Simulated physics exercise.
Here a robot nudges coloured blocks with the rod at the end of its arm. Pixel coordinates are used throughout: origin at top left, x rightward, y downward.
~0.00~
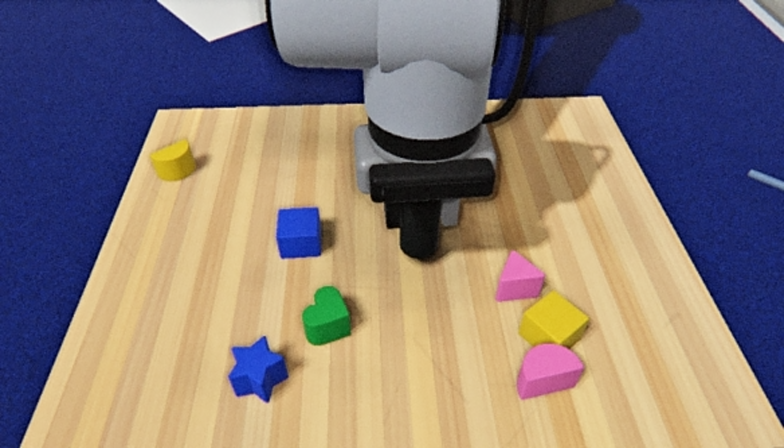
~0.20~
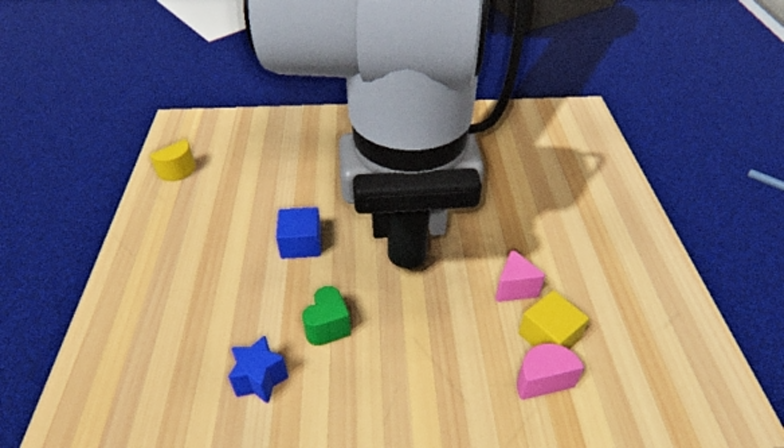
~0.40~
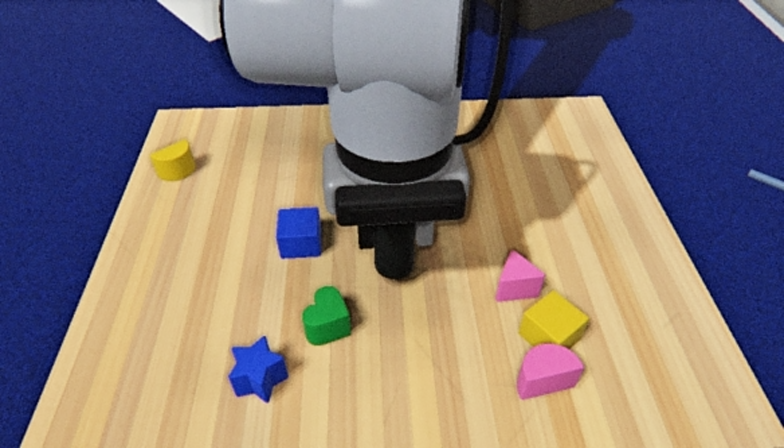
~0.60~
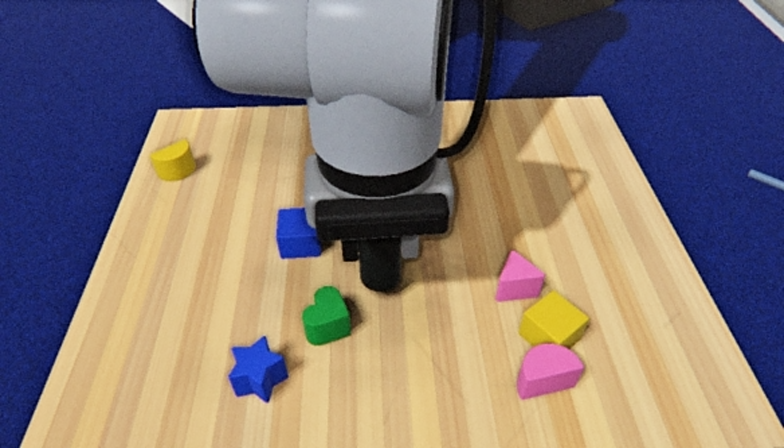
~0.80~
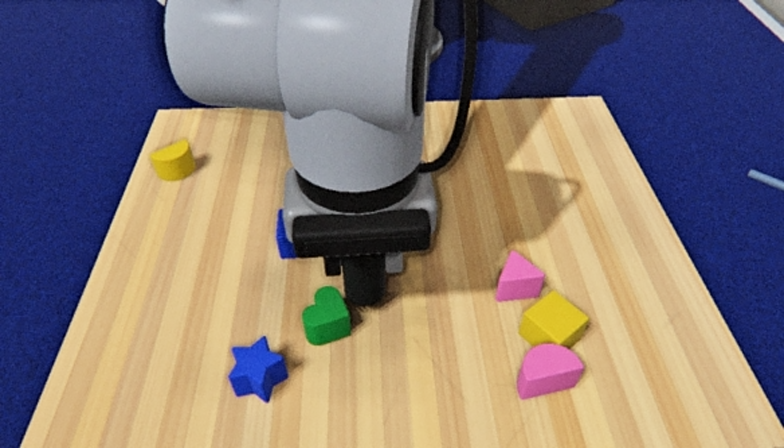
On a light wooden board over blue cloth, a robot arm moved its black rod a short way left and toward the viewer, partly covering the blue cube, while the scattered coloured blocks stayed still.
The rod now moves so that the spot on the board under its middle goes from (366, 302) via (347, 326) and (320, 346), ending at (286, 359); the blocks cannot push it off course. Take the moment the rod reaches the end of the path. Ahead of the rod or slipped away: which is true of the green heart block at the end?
At that point it is up front.
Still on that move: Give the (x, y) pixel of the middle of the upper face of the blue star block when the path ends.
Most likely (203, 395).
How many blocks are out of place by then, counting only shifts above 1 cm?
Two move.
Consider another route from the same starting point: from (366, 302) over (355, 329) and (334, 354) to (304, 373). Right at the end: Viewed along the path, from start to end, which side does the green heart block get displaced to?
Moves right.
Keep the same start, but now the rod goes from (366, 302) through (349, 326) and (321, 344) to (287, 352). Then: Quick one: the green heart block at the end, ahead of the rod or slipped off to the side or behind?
It is driven along in front.
The first path, step by step. Halfway along, rod at (333, 325); green heart block at (291, 333).
At the end, rod at (283, 348); blue star block at (203, 395), turned 20° anticlockwise; blue four-sided block still; green heart block at (239, 359).
